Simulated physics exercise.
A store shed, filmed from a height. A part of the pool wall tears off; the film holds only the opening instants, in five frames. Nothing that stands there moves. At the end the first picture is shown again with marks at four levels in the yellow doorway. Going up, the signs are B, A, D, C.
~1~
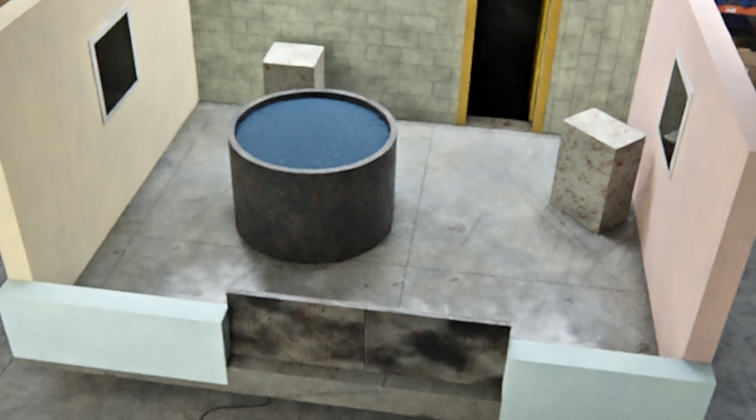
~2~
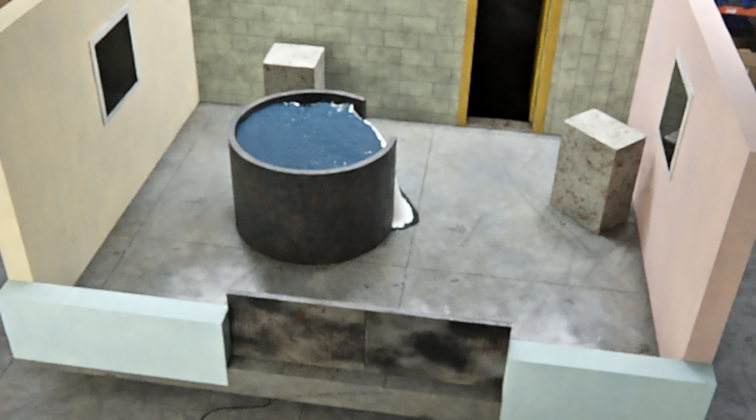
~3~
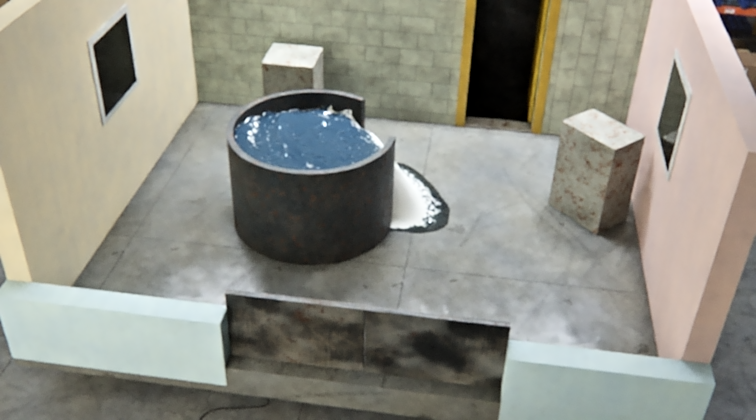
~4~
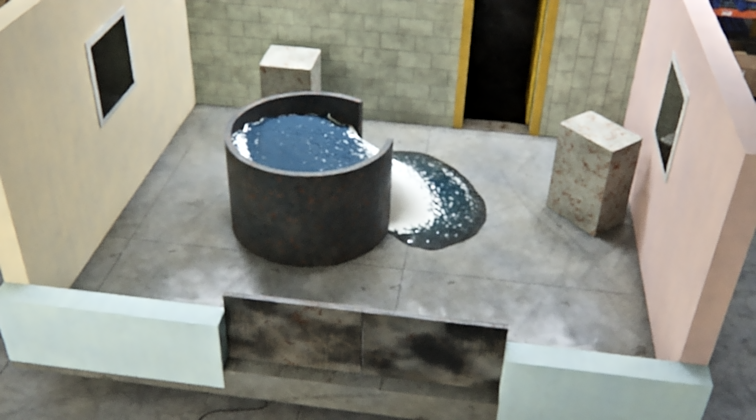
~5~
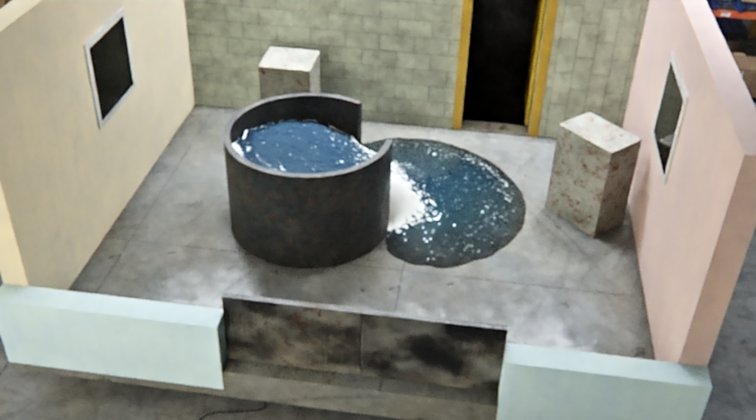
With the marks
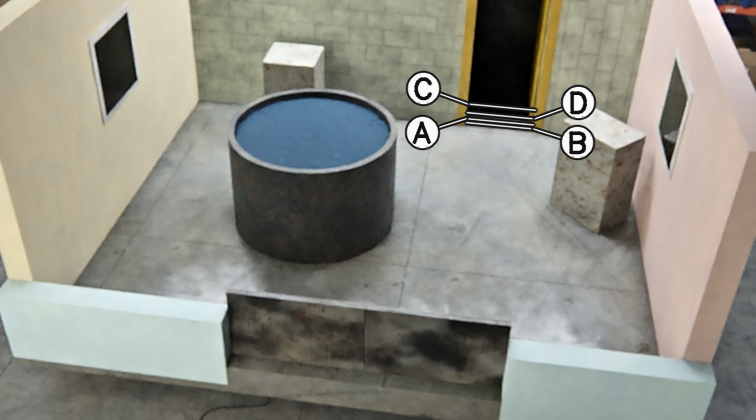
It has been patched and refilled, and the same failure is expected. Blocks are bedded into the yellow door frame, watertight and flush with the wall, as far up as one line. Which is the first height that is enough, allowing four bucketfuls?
Mark C just does it.
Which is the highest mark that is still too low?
The answer is D.
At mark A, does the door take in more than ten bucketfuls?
Yes, clearly.
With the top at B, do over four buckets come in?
Yes, it does.
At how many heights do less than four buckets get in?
One of them.
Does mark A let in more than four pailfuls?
Yes, that goes wrong.
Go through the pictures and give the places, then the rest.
Water in the pool at rest, its middle at (313, 134); foot of the yellow doorway at (499, 128); shut gate at (367, 317), in the first frame.
Front seen at (398, 191), 1 % of the ground wet, in the second frame.
Front seen at (439, 215), 4 % of the ground wet, in the third frame.
Front seen at (473, 225), 8 % of the ground wet, in the fourth frame.
Front seen at (492, 167), 16 % of the ground wet, in the fifth frame.
On the marked copy, A at (499, 121); B at (499, 125); C at (501, 107); D at (500, 115); from the bottom up B, A, D, C.
Choosing A, dozens of bucketfuls pour in.
Choosing B, dozens of bucketfuls pour in.
Choosing C, a bucket or two gets in.
Choosing D, about 12 bucketfuls get in.
